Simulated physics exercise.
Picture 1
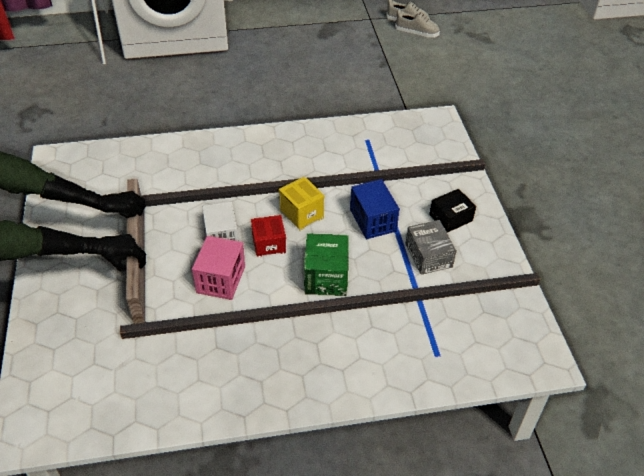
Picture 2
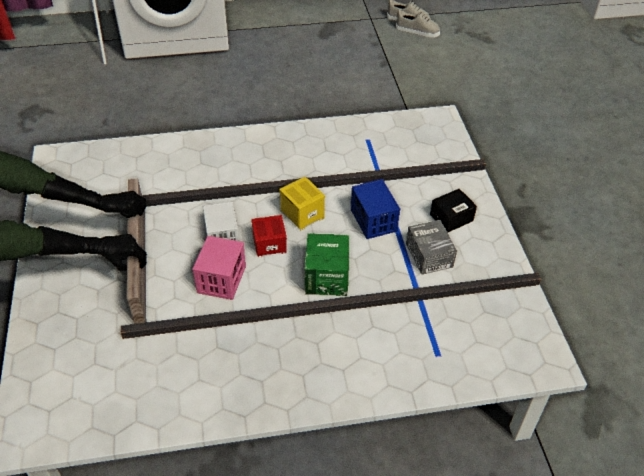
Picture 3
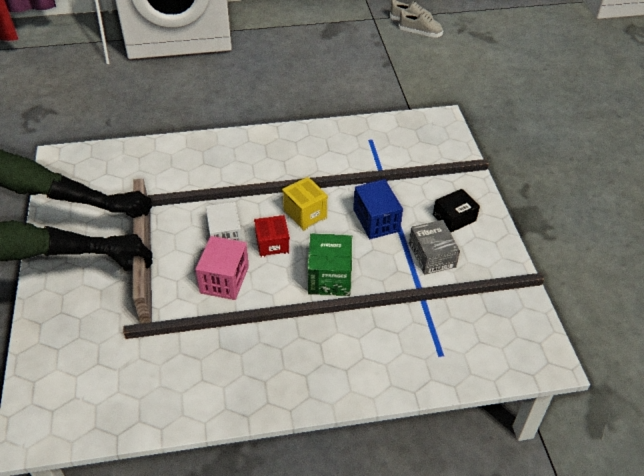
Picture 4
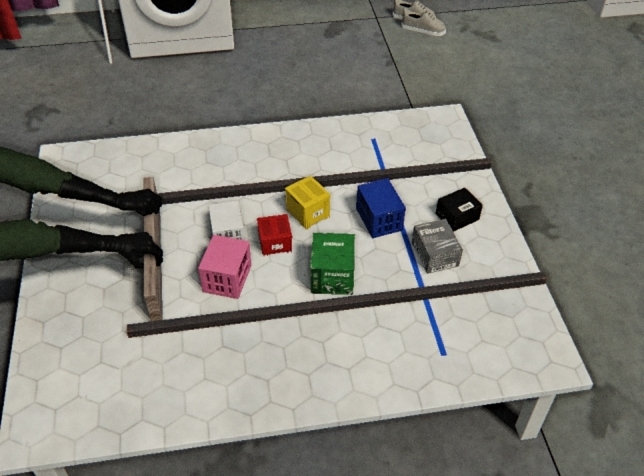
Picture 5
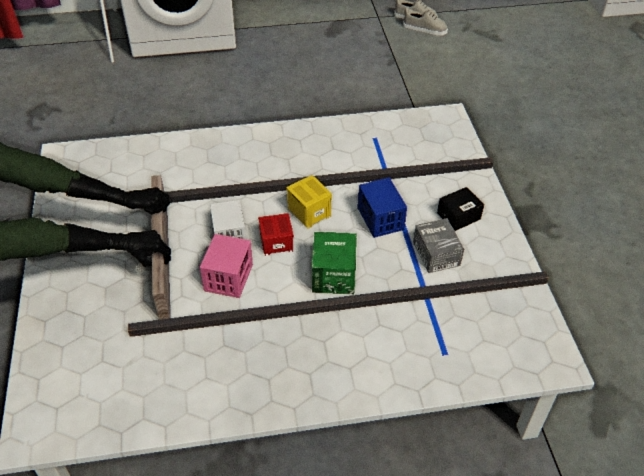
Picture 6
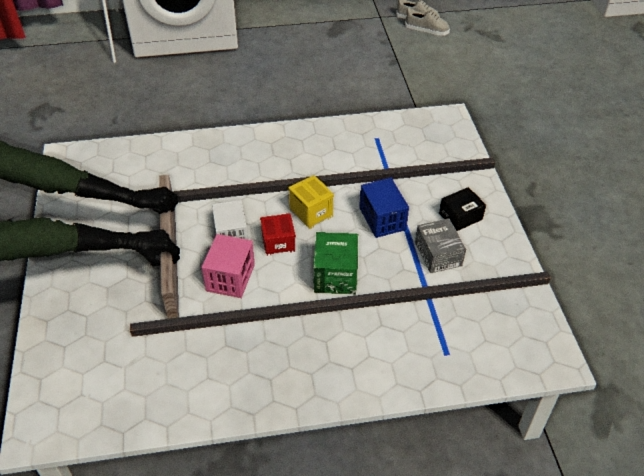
Two dark-gloved hands slid a wooden plank slowly to the right between two dark rails on a white tiled platform, while the colourful crates and boxes ahead of it stayed where they were.
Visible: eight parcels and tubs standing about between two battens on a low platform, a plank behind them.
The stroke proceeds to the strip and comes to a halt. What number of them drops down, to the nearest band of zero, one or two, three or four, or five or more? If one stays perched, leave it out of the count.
Nearest band: Zero.
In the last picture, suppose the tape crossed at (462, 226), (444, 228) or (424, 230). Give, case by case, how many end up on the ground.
The counts would be 3, 3 and 1.
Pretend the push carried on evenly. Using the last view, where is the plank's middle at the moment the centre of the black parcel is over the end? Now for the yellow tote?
The middle is at (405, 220) when it's the black parcel, and at (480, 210) when it's the yellow tote.
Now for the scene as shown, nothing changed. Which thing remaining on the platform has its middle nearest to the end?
Black parcel.
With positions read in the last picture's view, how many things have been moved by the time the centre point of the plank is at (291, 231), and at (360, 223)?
Tally: First 5; then 8.
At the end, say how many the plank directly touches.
The number is 2.
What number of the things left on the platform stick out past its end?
Overhang count: 1.
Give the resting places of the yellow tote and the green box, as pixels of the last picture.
They finish at roughly (437, 177) and (475, 245) respectively.
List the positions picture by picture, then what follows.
Black parcel (453, 211); grey box (430, 247); blue crate (374, 209); plank (136, 249); tape (398, 234), in the first picture.
Grey box (431, 247); plank (137, 249), in the second picture.
Blue crate (378, 209); green box (330, 265), in the third picture.
Black parcel (459, 209); white crate (227, 224), in the fourth picture.
Grey box (438, 245); yellow tote (309, 202), in the fifth picture.
Black parcel (462, 209); grey box (440, 246); blue crate (384, 208); plank (169, 245); tape (407, 232), in the sixth picture.
Soon after, none off yet; black parcel at rest near (462, 209); grey box at rest near (440, 246); blue crate at rest near (384, 208).
Then, none off yet; black parcel at rest near (462, 209); grey box at rest near (440, 246); blue crate moved a little near (405, 204).
At rest, the number that fall off is zero.
